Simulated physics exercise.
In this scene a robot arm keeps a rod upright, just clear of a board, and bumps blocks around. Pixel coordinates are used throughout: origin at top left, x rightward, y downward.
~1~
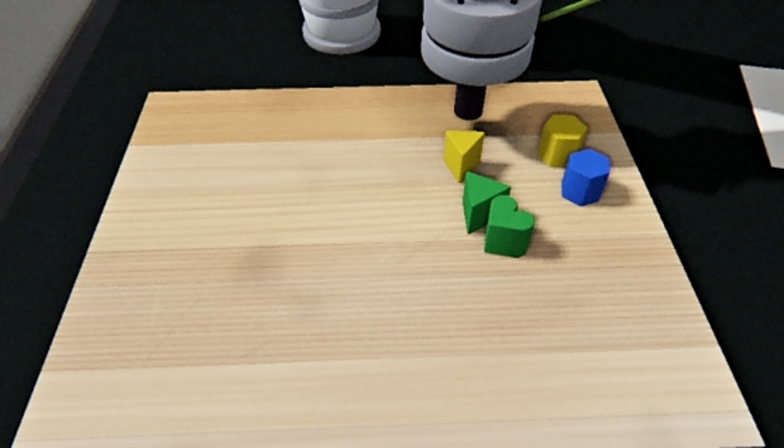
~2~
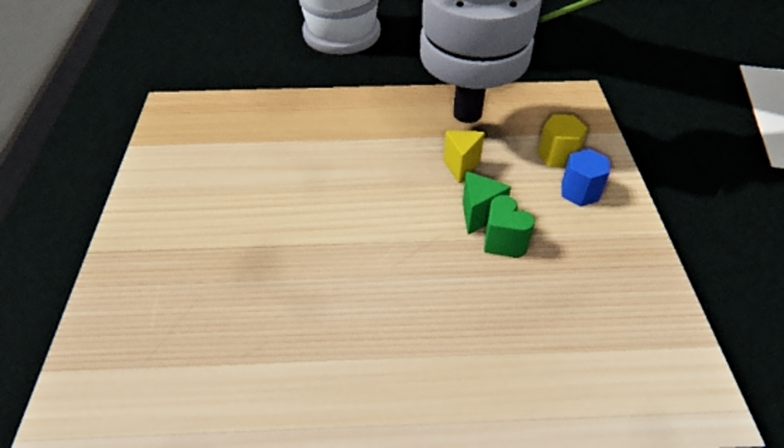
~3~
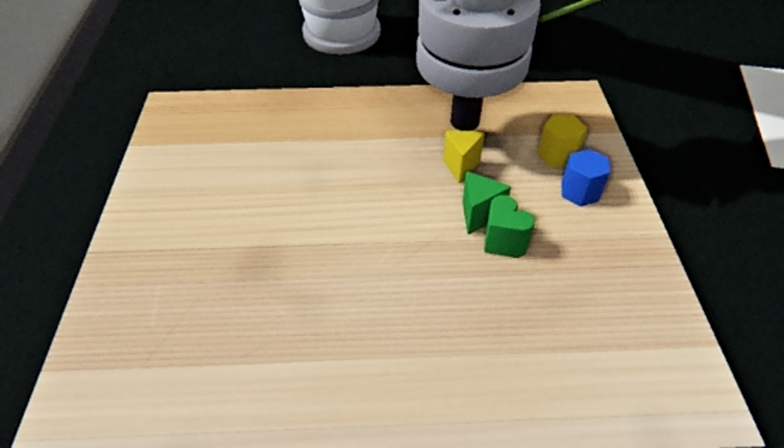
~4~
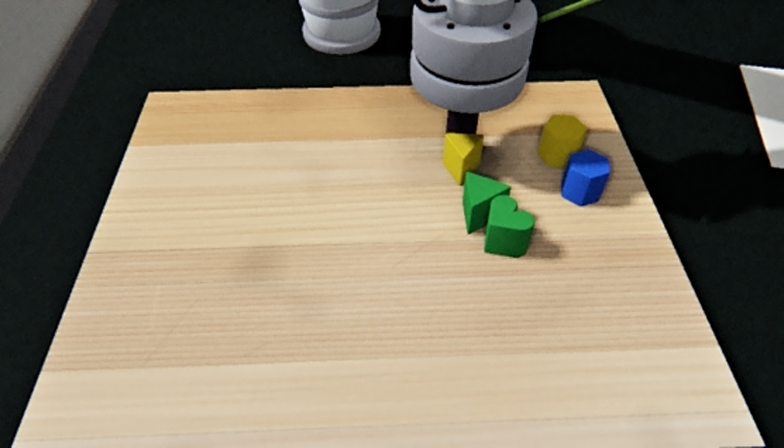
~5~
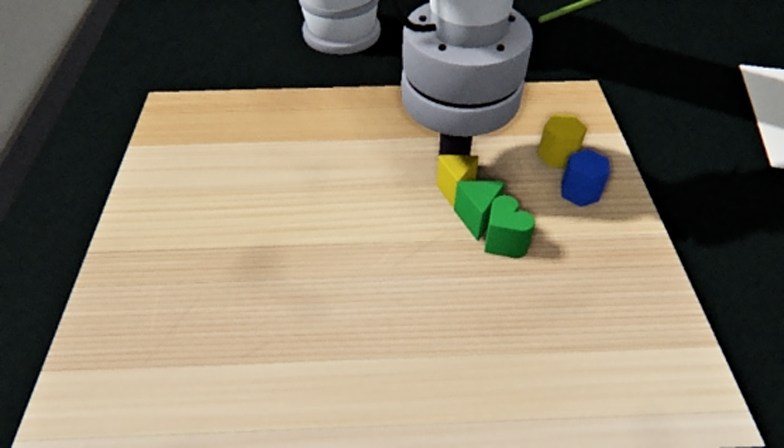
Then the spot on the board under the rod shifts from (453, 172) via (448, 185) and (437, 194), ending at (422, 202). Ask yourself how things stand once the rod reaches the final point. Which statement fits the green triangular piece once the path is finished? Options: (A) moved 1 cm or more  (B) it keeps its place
A.
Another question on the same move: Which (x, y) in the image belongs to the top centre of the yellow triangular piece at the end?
I'd guess (431, 194).
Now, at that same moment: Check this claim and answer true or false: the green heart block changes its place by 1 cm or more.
Answer: False.
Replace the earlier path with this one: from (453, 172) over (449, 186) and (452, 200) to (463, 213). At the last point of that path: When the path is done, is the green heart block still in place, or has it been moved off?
By the end it is where it was.
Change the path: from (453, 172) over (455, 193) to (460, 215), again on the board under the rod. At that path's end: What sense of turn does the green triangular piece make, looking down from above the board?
That block twists counter-clockwise.
On the path given first. Halfway along, rod at (445, 175); yellow triangular piece at (447, 182); green triangular piece at (470, 198), turned 45° anticlockwise.
At the end, rod at (422, 187); yellow triangular piece at (431, 194), turned 15° anticlockwise; green triangular piece at (465, 201), turned 60° anticlockwise; green heart block in place.
